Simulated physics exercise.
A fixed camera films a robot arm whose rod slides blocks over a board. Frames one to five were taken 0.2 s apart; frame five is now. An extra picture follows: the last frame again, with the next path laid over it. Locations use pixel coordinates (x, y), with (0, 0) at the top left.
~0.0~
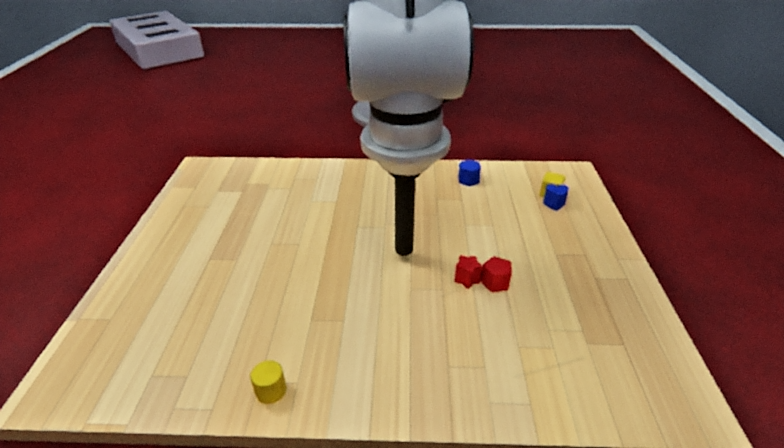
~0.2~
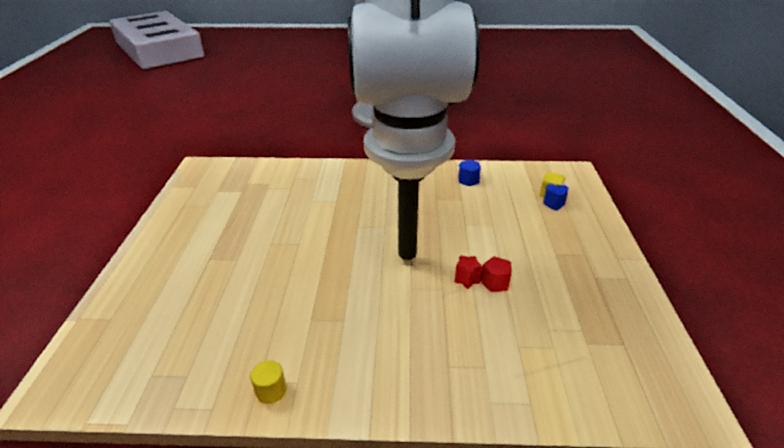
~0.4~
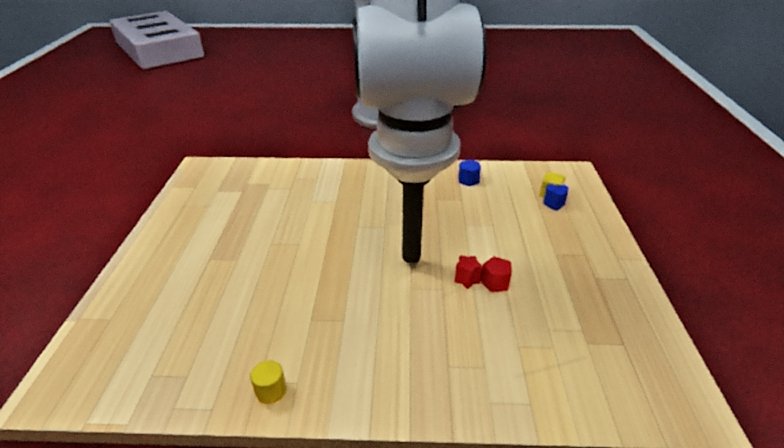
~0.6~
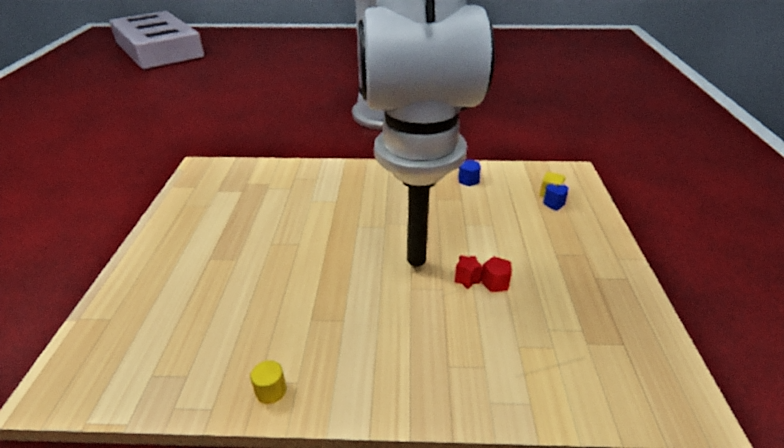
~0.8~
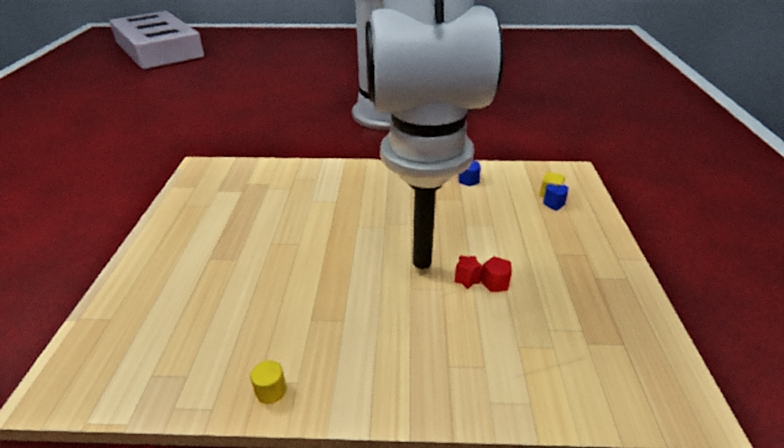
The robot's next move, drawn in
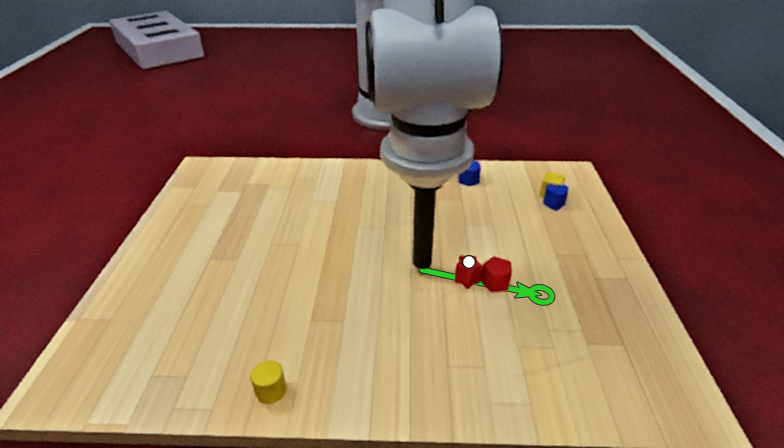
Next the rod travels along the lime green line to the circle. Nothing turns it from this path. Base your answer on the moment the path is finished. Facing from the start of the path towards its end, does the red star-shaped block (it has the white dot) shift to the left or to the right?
My answer: Right.
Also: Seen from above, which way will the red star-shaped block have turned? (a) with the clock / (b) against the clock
My pick is a.
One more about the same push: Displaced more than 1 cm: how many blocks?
By the end of the path, two blocks have moved more than about a centimetre.
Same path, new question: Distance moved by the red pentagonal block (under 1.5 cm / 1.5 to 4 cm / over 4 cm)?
Distance: More than 4 cm.
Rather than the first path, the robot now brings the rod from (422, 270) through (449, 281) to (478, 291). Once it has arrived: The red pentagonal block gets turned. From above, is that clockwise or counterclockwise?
Spins clockwise.
Path on the board, in a line from (422, 270) to (541, 295); the dot is on the red star-shaped block.
The first path, step by step. One third of the way, rod (461, 272); red star-shaped block (482, 266); red pentagonal block (511, 267), turned 15° anticlockwise.
Two thirds of the way, rod (501, 280); red star-shaped block (523, 277), turned 15° clockwise; red pentagonal block (546, 271), turned 65° anticlockwise.
At the end, rod (543, 288); red star-shaped block (555, 292), turned 60° clockwise; red pentagonal block (569, 272), turned 100° anticlockwise.
